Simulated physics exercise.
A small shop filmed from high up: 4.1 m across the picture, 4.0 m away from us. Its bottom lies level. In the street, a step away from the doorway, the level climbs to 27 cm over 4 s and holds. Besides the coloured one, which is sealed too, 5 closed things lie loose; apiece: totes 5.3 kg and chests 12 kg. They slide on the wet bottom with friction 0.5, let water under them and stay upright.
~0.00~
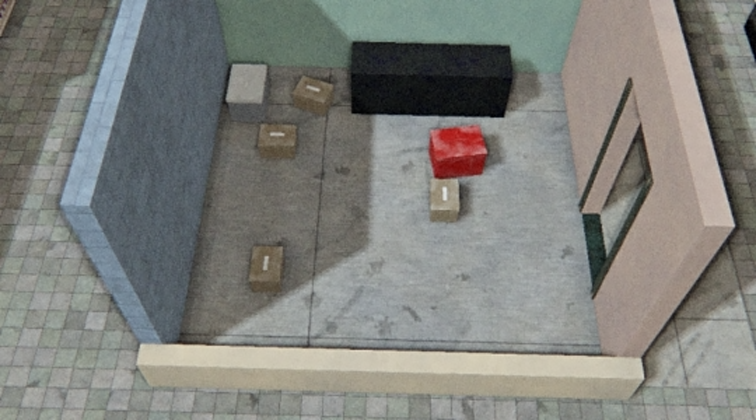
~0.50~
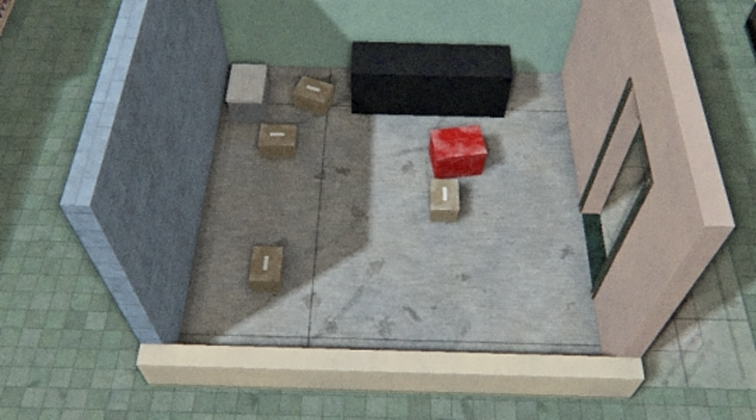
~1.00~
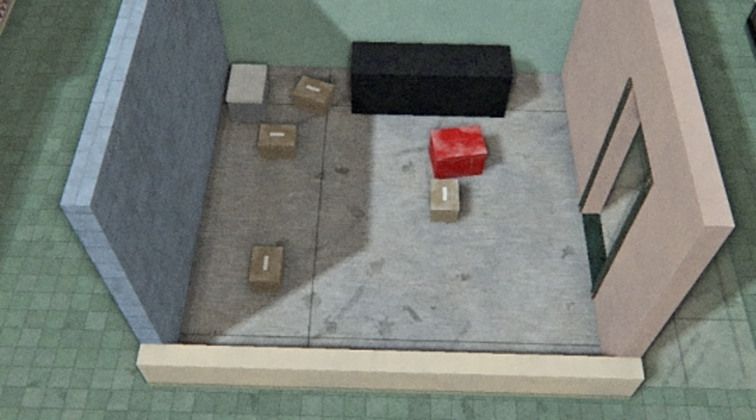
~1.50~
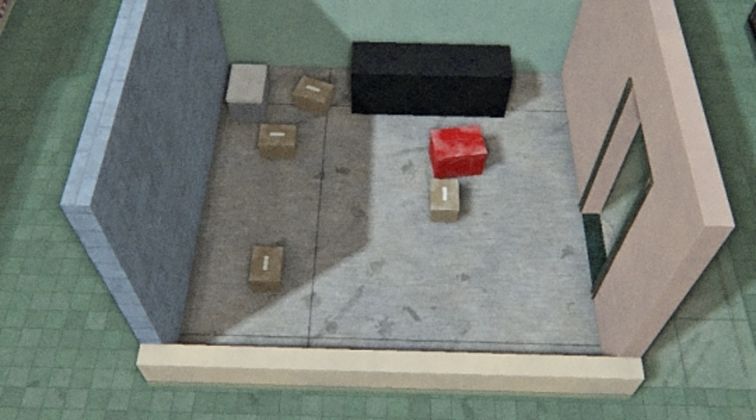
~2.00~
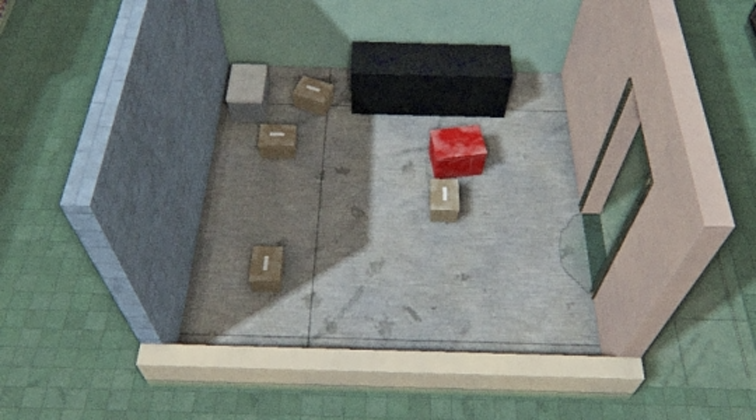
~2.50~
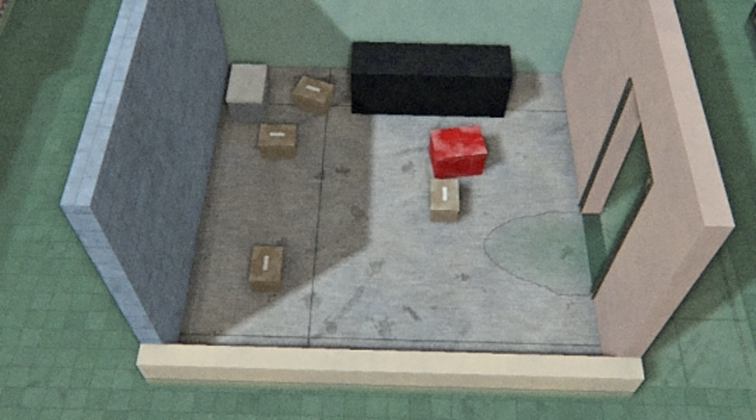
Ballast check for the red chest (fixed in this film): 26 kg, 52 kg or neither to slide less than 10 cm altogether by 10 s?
For it, the smaller load will do.
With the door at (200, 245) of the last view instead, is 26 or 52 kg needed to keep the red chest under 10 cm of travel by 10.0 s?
In that case the smaller load will do.
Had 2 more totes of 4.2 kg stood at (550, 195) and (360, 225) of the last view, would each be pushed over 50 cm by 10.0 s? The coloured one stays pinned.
In that order: Short of it, over.
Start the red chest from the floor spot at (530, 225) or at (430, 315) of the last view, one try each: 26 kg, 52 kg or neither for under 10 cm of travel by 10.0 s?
In that order: It takes the larger; the smaller is enough.
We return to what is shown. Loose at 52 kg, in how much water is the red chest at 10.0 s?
About 6 cm.
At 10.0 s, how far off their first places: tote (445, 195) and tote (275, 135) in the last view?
In turn: 300 cm, 80 cm.
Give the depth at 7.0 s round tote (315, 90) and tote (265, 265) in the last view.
About 2 and 17 cm.
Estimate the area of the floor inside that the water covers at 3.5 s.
About 4.0 m2.
After 3.5 s the red chest would be 0 cm from its start with 26 kg and 0 cm from its start with 52 kg; 2 cm of water round it then.
After 4.5 s the red chest would be 0 cm from its start with 26 kg and 0 cm from its start with 52 kg; 4 cm of water round it then.
After 7.0 s the red chest would be 0 cm from its start with 26 kg and 0 cm from its start with 52 kg; 6 cm of water round it then.
After 10.0 s the red chest would be 0 cm from its start with 26 kg and 0 cm from its start with 52 kg; 6 cm of water round it then.
